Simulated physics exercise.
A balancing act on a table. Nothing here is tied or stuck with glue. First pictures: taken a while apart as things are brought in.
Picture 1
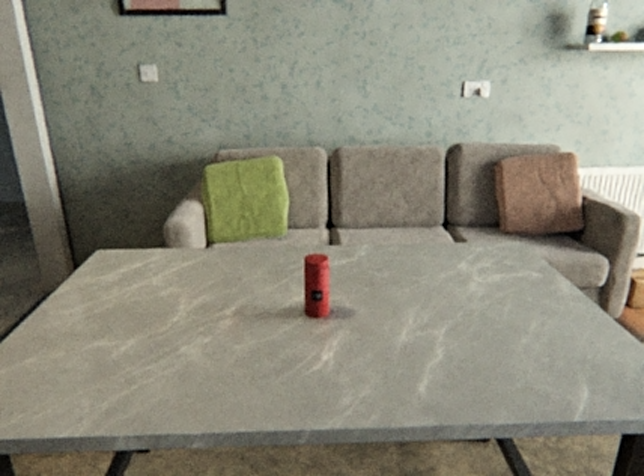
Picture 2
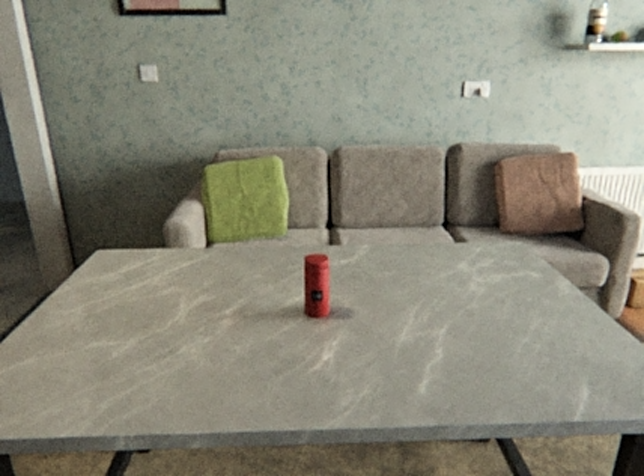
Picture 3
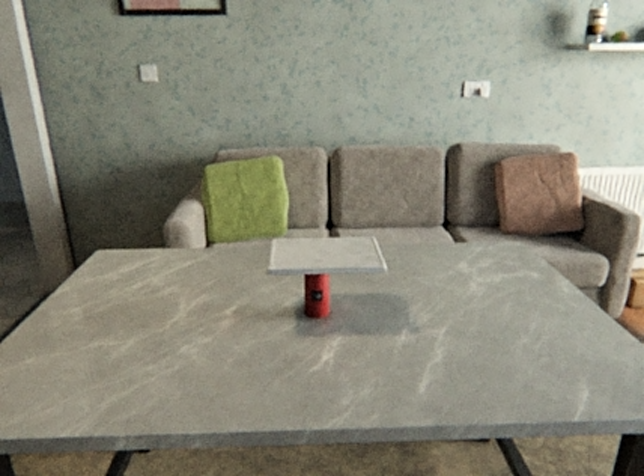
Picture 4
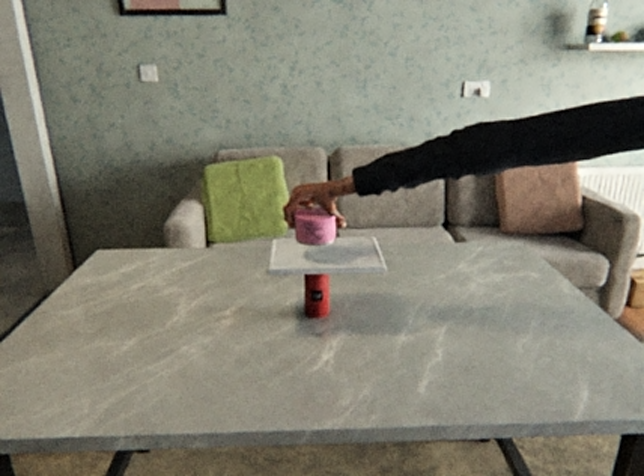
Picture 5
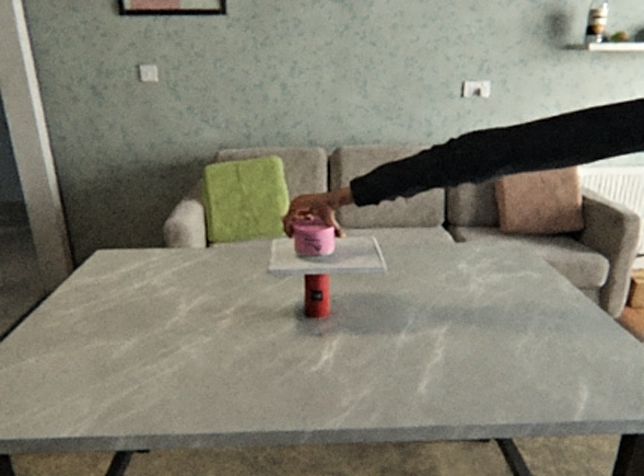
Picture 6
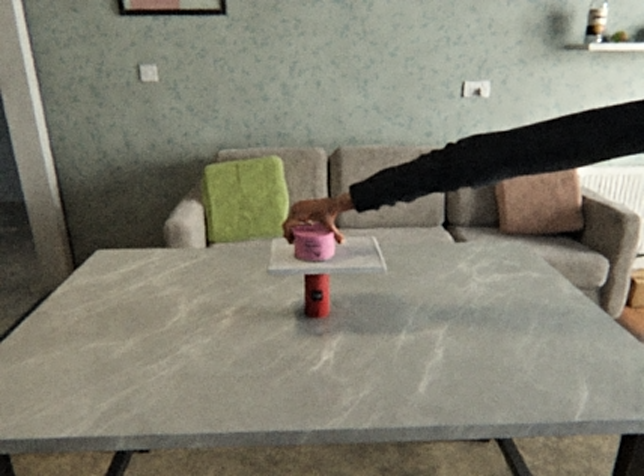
On a gray table in front of a sofa, a red jar stood alone, then a flat white board appeared on top of it, and a hand lowered a pink tub onto the board and kept holding it.
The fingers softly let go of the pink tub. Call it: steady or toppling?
Steady.
Then, 0.40 s later than the last frame, all is still.
Then, 1.00 s later than the last frame, pink tub resting near (314, 242).
Then, 2.20 s later than the last frame, pink tub resting near (314, 243).
When it is over, all 3 as before. End places, in pixels of the last picture, pink tub near (314, 243). The stack stays up.
